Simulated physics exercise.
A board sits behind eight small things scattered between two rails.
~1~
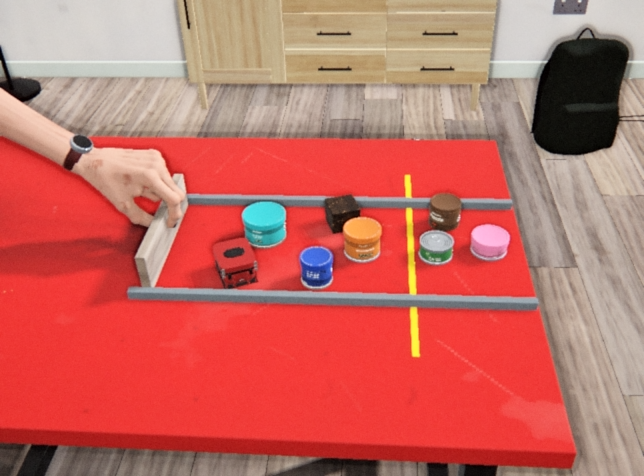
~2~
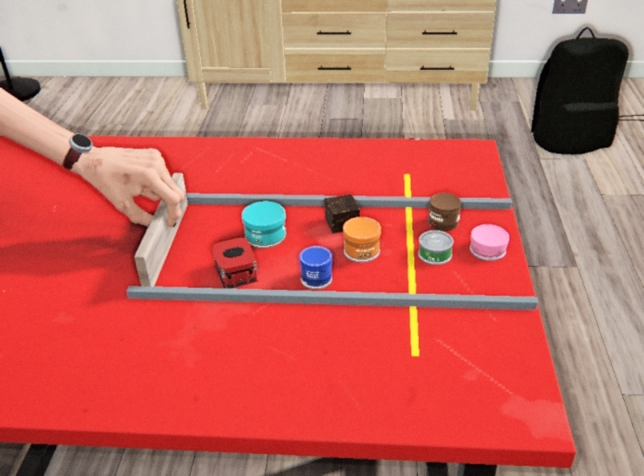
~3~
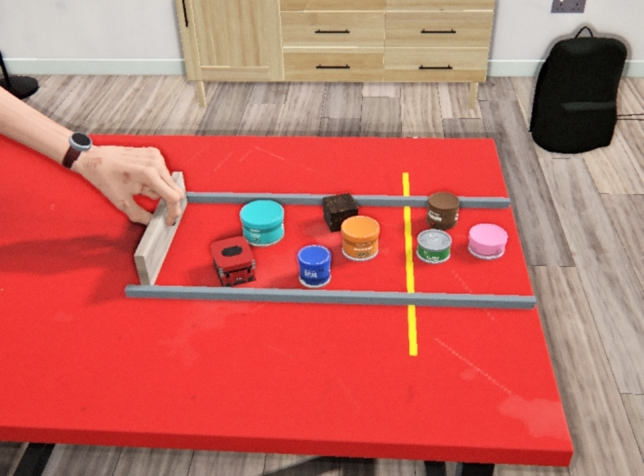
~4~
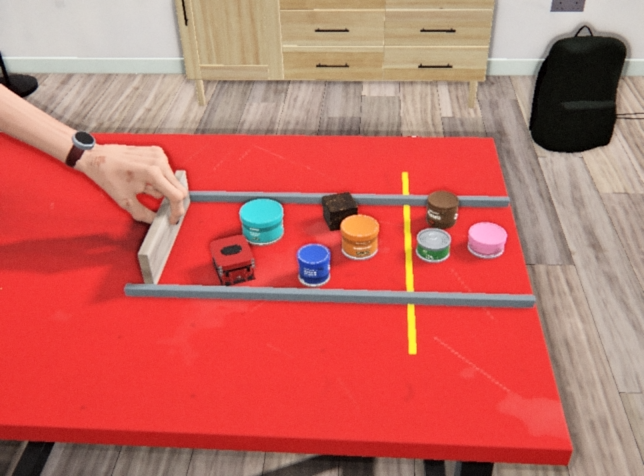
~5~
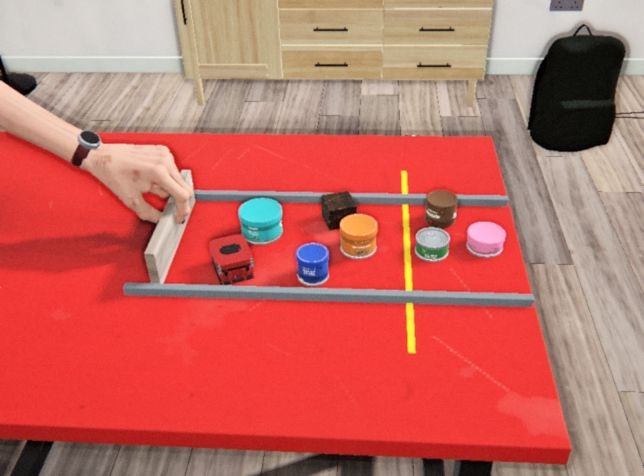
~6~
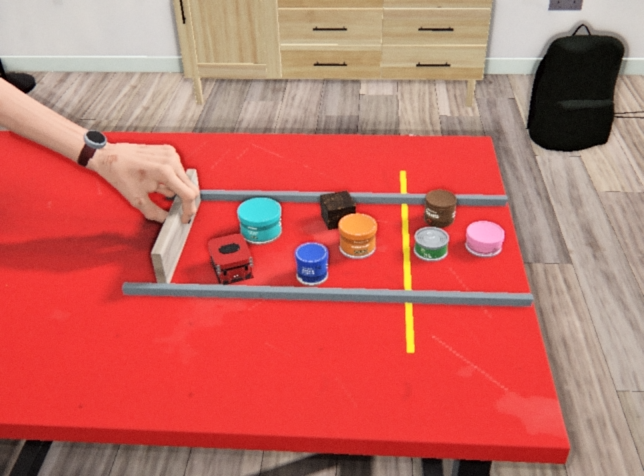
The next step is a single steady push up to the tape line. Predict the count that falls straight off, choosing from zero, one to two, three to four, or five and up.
Predicted count: Zero.
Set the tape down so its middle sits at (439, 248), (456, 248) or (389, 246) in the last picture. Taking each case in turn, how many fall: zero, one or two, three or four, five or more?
Tape by tape, the falls would be: One to two, then either one or two, then zero.
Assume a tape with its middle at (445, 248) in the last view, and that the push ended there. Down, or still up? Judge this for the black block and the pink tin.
Well, the black block sits tight, and the pink tin plunges.
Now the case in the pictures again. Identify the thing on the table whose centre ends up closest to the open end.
That would be the pink tin.
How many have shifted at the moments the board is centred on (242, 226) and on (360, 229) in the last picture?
The number moved is 2 and then 6.
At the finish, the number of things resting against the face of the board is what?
Contact count: 3.
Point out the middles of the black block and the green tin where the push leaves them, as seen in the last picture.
The black block at (419, 203), the green tin at (479, 240).
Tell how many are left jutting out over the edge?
Overhang count: 1.
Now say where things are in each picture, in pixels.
In the first frame, pink tin (489, 243); brown tub (445, 212); green tin (436, 248); board (164, 229); tape (411, 251).
In the second frame, brown tub (444, 212); board (164, 228).
In the third frame, green tin (434, 246); blue tin (314, 266).
In the fourth frame, pink tin (487, 241); turquoise pot (262, 222).
In the fifth frame, brown tub (441, 209); black block (339, 210).
In the sixth frame, pink tin (484, 239); brown tub (440, 209); green tin (431, 244); board (179, 225); tape (406, 247).
Early on, none off yet; pink tin at rest near (484, 239); brown tub at rest near (440, 209); green tin at rest near (431, 244).
A while later, none off yet; pink tin at rest near (484, 239); brown tub at rest near (440, 209); green tin travelled a little near (447, 243).
Finally, the number that fall off is zero.
